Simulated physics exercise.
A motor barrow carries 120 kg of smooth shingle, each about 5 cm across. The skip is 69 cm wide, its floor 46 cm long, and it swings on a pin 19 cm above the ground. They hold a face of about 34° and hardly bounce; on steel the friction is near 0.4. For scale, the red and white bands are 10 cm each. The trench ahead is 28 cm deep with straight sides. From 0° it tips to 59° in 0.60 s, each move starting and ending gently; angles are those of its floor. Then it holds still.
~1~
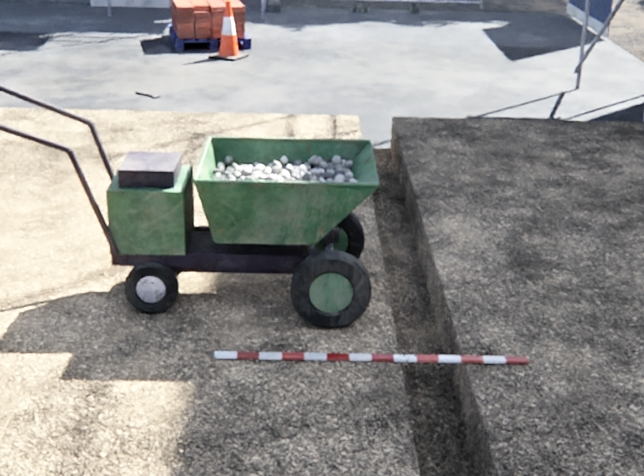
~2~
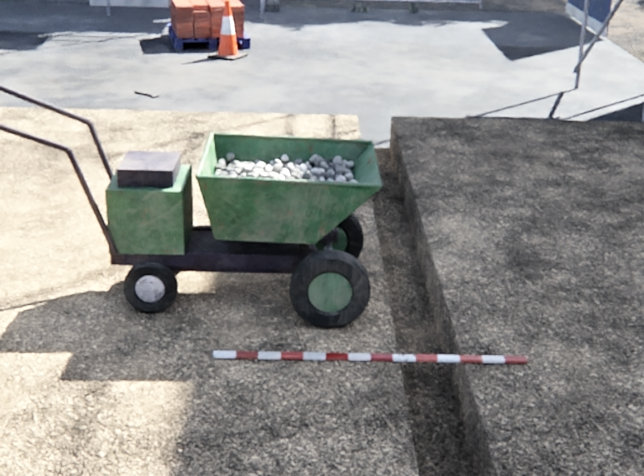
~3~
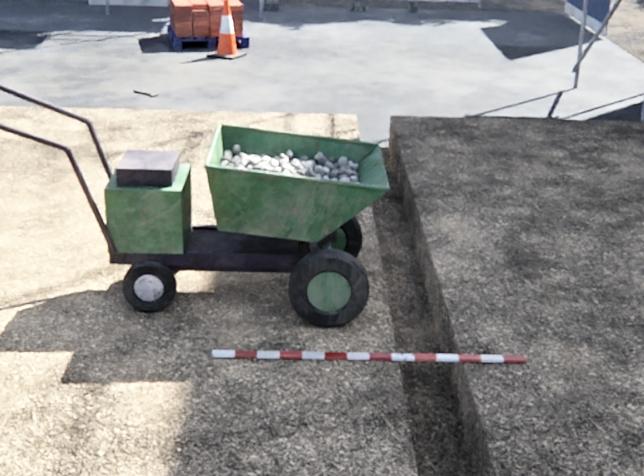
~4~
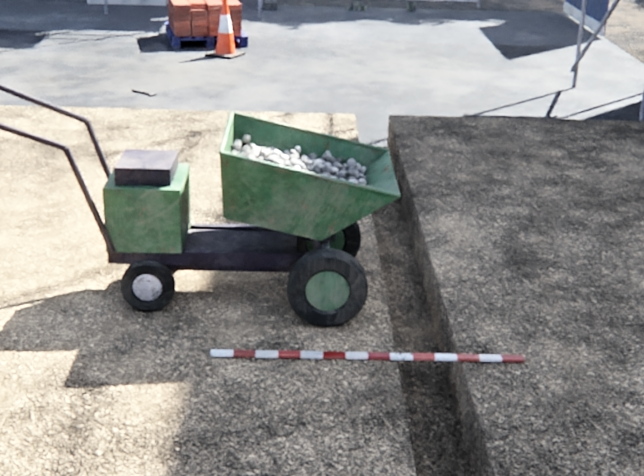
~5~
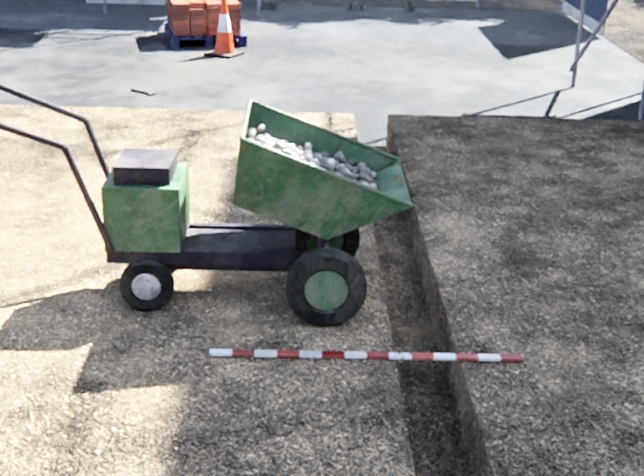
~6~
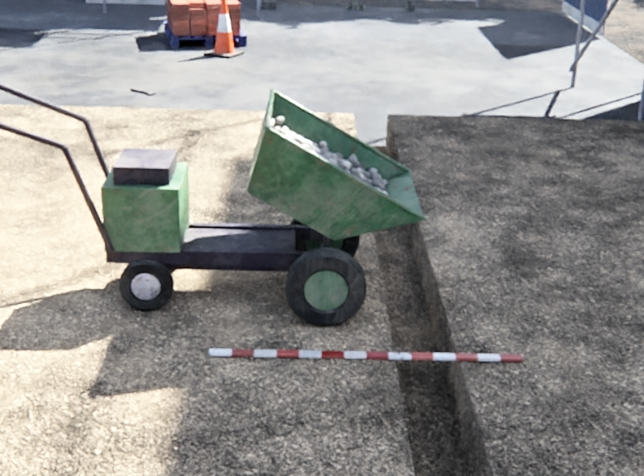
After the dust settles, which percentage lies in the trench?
About 20 per cent.
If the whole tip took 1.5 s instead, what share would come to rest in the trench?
Then about 30 per cent.
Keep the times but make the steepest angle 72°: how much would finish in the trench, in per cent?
Then about 10 per cent.
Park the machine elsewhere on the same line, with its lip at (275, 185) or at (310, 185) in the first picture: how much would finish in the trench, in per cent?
First some 75, then 75 per cent.
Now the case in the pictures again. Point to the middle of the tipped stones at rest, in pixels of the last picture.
Around (487, 294).
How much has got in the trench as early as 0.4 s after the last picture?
About 0 per cent by then.
Then, 0.1 s after the last picture the floor is at 50°, 100 % in the skip; the foremost stones are at (417, 233).
Then, 0.4 s after the last picture the floor is at 59°, 90 % in the skip, 9 % past the trench; the foremost stones are at (484, 274).
Then, 0.7 s after the last picture the floor is at 59°, 41 % in the skip, 59 % past the trench; the foremost stones are at (603, 298).
Then, 2.7 s after the last picture the floor is at 59°, 0 % in the skip, 20 % in the trench, 80 % past the trench; the foremost stones are past the picture's edge.
